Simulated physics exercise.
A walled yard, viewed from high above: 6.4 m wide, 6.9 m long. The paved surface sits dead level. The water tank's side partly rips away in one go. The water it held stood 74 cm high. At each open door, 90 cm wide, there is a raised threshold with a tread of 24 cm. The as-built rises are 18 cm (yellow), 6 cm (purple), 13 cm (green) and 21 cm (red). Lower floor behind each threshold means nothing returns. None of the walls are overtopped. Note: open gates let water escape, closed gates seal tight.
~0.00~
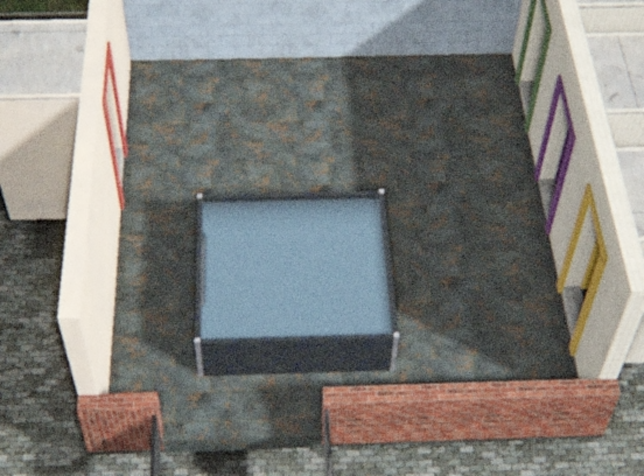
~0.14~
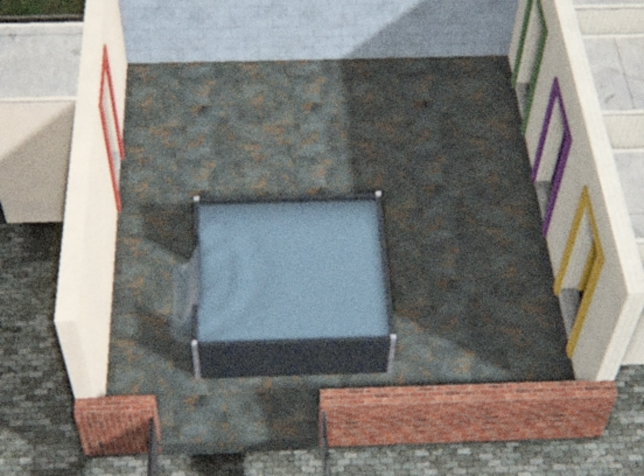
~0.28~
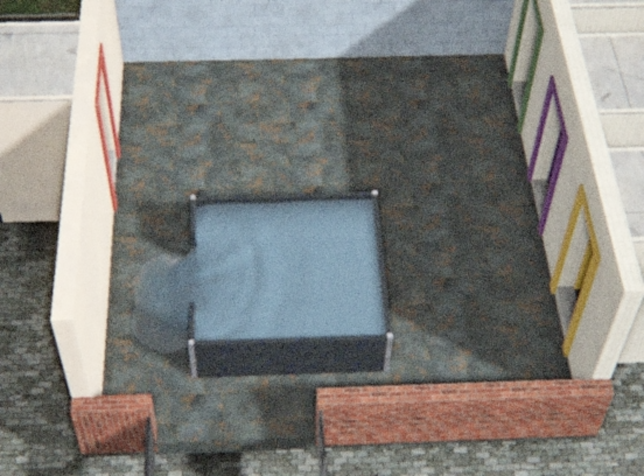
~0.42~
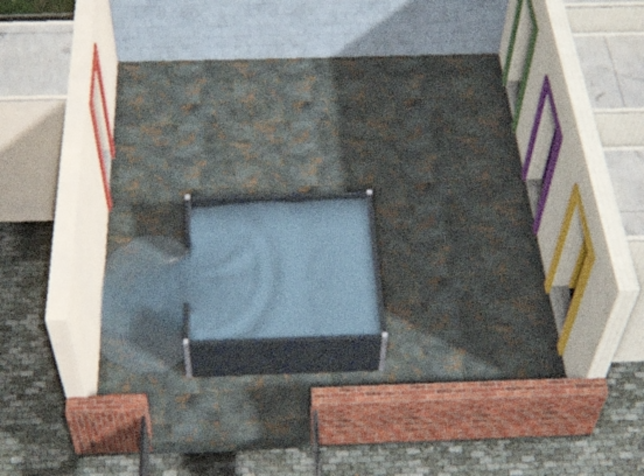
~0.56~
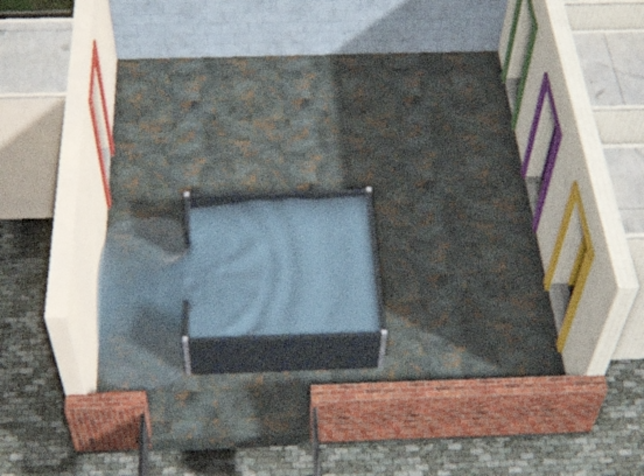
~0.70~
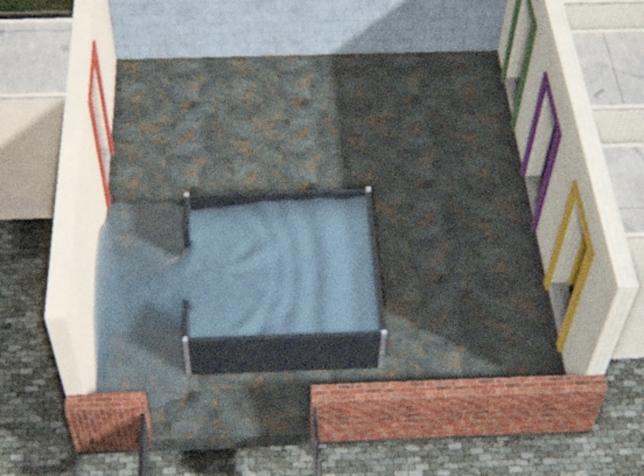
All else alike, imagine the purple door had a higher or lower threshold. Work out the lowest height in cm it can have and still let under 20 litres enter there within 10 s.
The lowest such height is roughly 10 cm.
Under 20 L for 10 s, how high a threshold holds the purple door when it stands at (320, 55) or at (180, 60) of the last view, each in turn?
You'd want about 6.5 cm there first, then about 21 cm.
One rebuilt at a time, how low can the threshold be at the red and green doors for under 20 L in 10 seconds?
You'd want some 7.0 cm at red and some 12.0 cm at green.
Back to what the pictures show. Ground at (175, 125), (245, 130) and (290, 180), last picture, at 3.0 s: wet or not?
In order: Soaked, soaked, soaked.
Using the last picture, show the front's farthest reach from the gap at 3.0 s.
The farthest wet point sits near (334, 56) in the last view.
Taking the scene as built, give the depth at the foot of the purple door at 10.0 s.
Lab note: Depth approx. 10.5 cm.
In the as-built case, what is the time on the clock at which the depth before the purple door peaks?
Peak: Close to 7.0 s.
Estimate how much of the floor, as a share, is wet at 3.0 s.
Some 45 per cent is wet.
After 1.4 s water covers 15 % of the floor, deepest (56 cm) near (95, 426); it has not reached the purple door.
After 3.0 s water covers 45 % of the floor, deepest (44 cm) near (95, 414); it has not reached the purple door.
After 10.0 s water covers 100 % of the floor, deepest (16 cm) near (95, 414); 11 cm at the purple door, 60 litres in over its 6 cm threshold.
At the purple door as built, the water arrived by 5.3 s and peaked near 13 cm at 7.0 s.
With a threshold of 8.5 cm, 32 litres would have come in within the 10 s; with 11.5 cm, 11 litres. So under 20 litres takes about 10 cm.
